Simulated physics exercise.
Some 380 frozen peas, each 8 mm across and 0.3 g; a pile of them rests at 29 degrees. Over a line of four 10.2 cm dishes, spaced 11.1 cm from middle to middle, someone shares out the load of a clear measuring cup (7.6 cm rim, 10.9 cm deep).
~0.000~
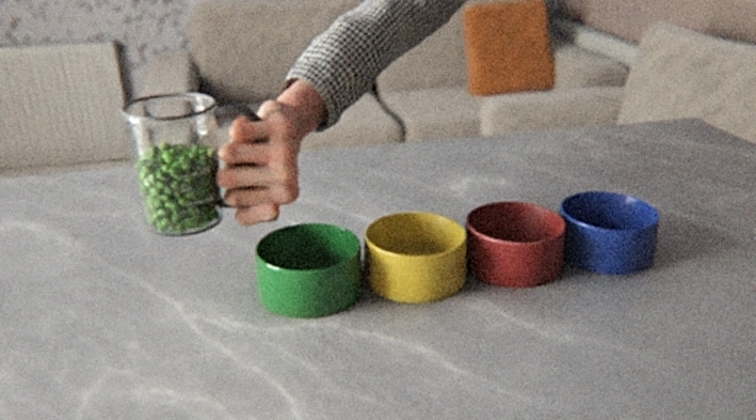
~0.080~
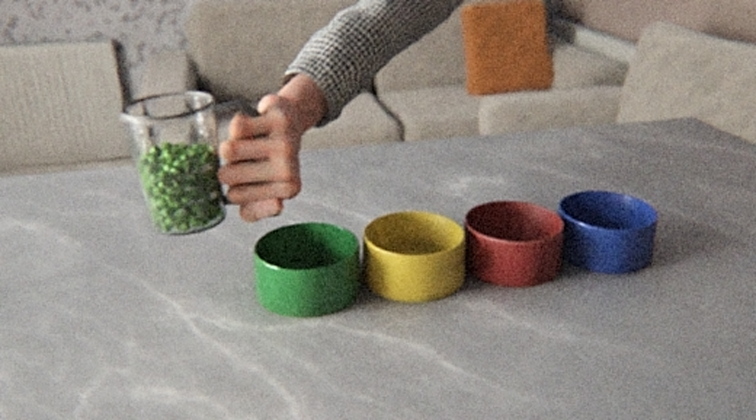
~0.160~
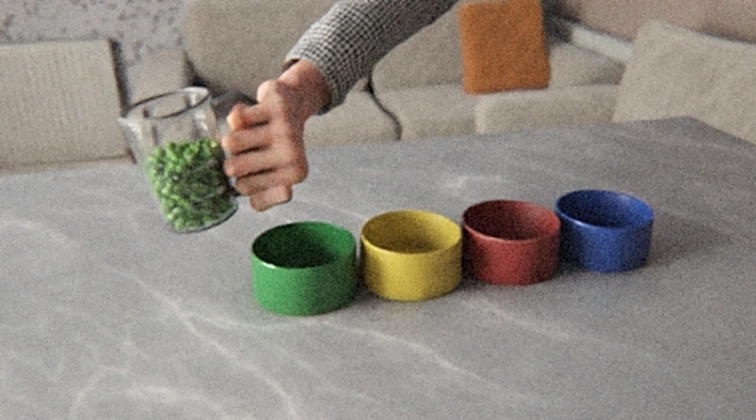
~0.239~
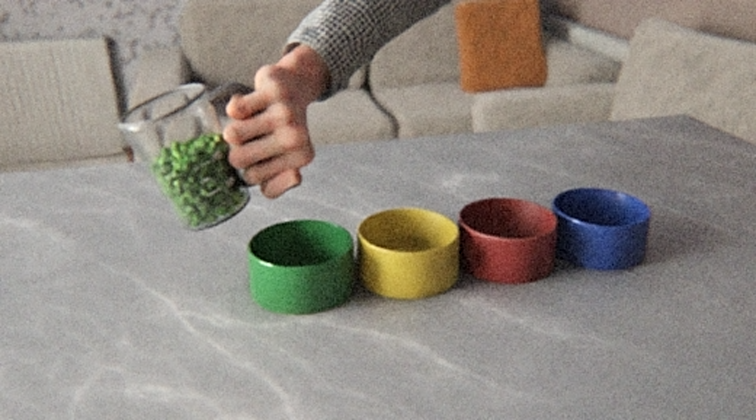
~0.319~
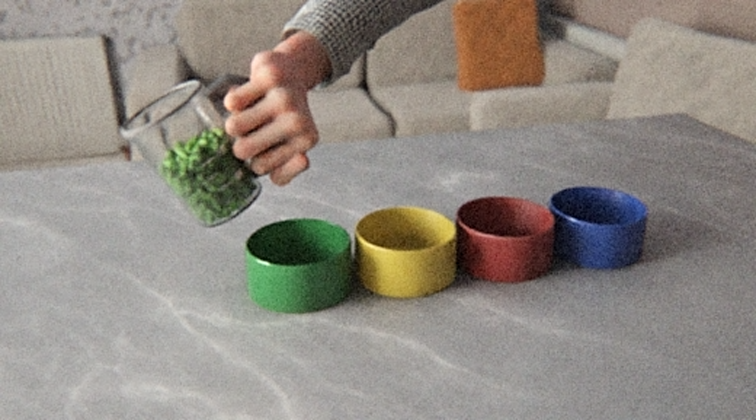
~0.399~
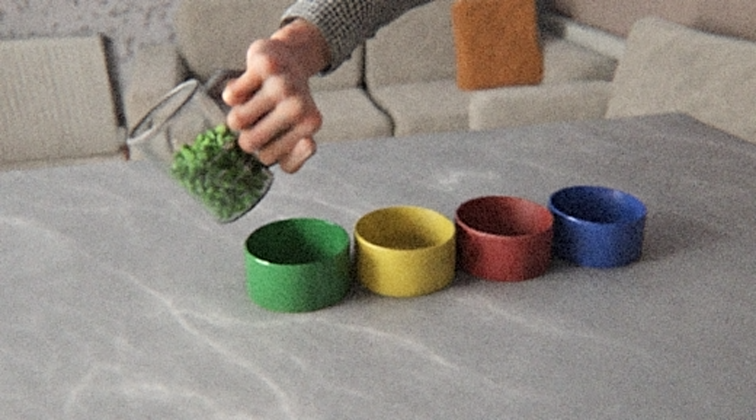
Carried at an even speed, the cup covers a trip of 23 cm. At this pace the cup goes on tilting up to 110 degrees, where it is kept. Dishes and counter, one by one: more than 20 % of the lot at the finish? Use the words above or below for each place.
Red: Below; blue: Below; green: Above; yellow: Below; counter: Above.
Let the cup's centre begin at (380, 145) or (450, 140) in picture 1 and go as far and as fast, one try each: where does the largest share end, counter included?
First try: Yellow; second try: Red.
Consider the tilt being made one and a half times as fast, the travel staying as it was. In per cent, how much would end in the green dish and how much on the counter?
Green 20, counter 80.
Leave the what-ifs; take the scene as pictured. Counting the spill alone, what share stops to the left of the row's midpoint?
100 per cent.
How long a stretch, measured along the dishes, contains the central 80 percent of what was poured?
Some 16 centimetres.
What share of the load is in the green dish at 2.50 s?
Some 50 in a hundred by then.
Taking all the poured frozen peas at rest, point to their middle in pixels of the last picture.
Est. centre at rest: (263, 281) px.
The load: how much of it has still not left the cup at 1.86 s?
Around 0 percent.
After 1.28 s, tilt 110 degrees; cup holds 60 %, green 5 %.
Then, at 1.86 s, tilt 110 degrees; cup holds 0 %, green 45 %.
After 2.50 s, tilt 110 degrees; cup holds 0 %, green 50 %.
In the end, at 2.8 s, red 0 %, blue 0 %, green 50 %, yellow 0 %, counter 50 %.
